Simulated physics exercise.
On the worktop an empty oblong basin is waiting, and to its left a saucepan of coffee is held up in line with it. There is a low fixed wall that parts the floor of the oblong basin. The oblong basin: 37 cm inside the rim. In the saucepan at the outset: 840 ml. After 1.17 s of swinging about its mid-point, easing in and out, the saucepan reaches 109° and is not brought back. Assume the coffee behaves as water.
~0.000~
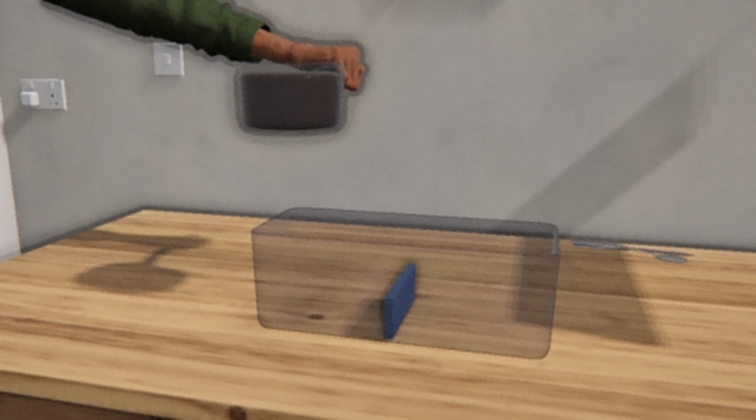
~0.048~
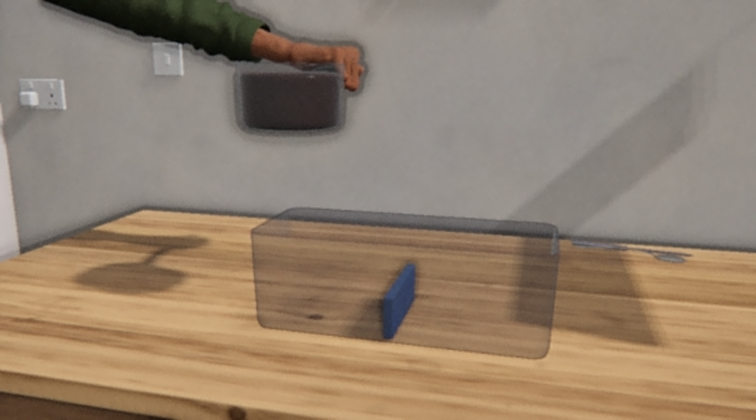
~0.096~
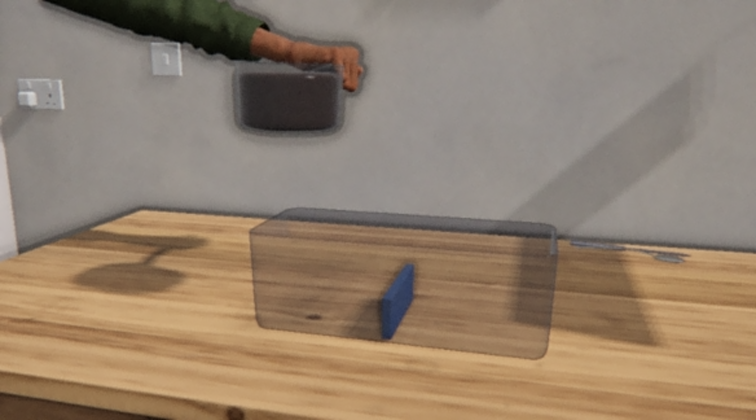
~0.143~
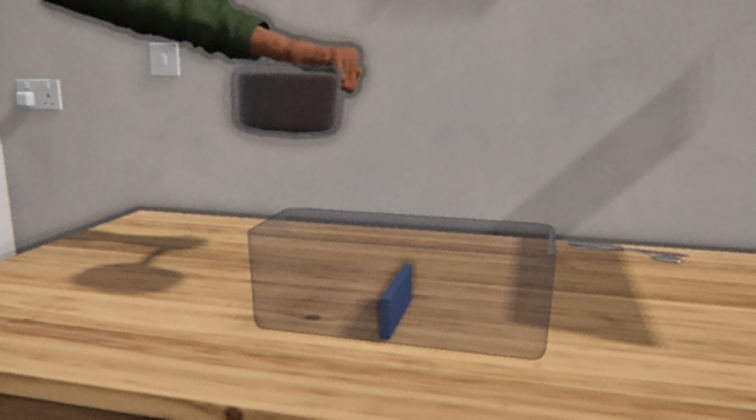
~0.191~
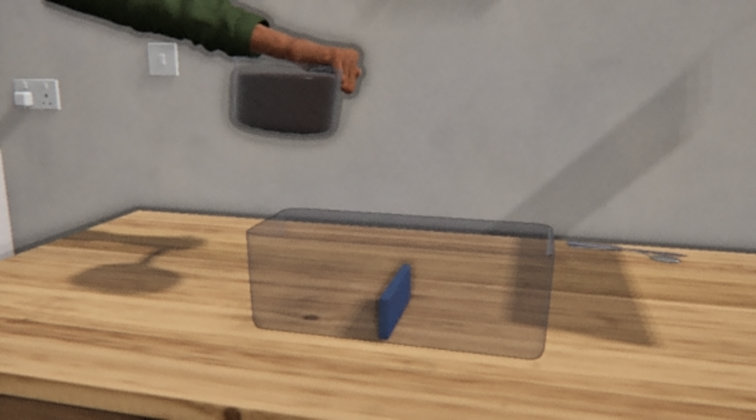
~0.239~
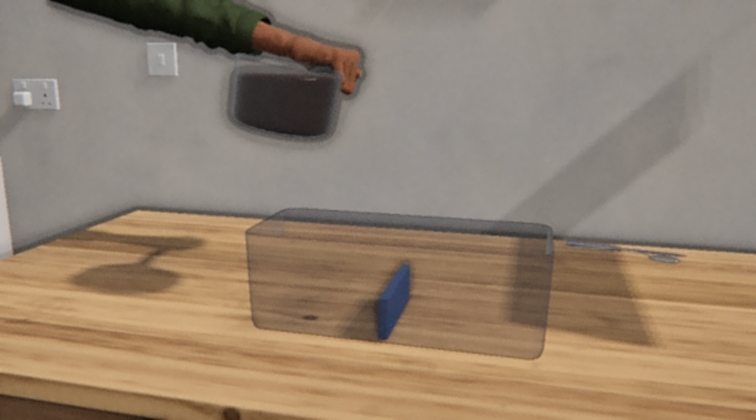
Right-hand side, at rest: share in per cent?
53 per cent.
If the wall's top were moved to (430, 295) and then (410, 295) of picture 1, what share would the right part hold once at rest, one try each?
Some 15 in a hundred, then some 45 in a hundred.
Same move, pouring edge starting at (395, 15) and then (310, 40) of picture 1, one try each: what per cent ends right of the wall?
First 95, then 10 per cent.
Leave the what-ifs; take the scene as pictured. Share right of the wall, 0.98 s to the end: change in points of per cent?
The right part's share grows by around 2 per cent.
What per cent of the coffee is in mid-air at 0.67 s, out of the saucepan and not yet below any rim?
About 30 per cent.
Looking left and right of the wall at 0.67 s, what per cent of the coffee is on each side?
4 per cent left and 5 right, roughly.
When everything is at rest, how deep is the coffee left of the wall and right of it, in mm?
Left part: About 16 mm; right part: About 18 mm.
Then, 0.67 s in, the tilt is 67° and 60 per cent is still to pour, 4 is left of the wall and 5 right of it.
Then, 0.98 s in, the tilt is 102° and 11 per cent is still to pour, 25 is left of the wall and 51 right of it.
Then, 1.31 s in, the tilt is 109° and 0 per cent is still to pour, 45 is left of the wall and 53 right of it.
Then, 1.67 s in, the tilt is 109° and 0 per cent is still to pour, 46 is left of the wall and 53 right of it.
Finally, 46 per cent lies left of the wall, 53 right of it and 1 outside.
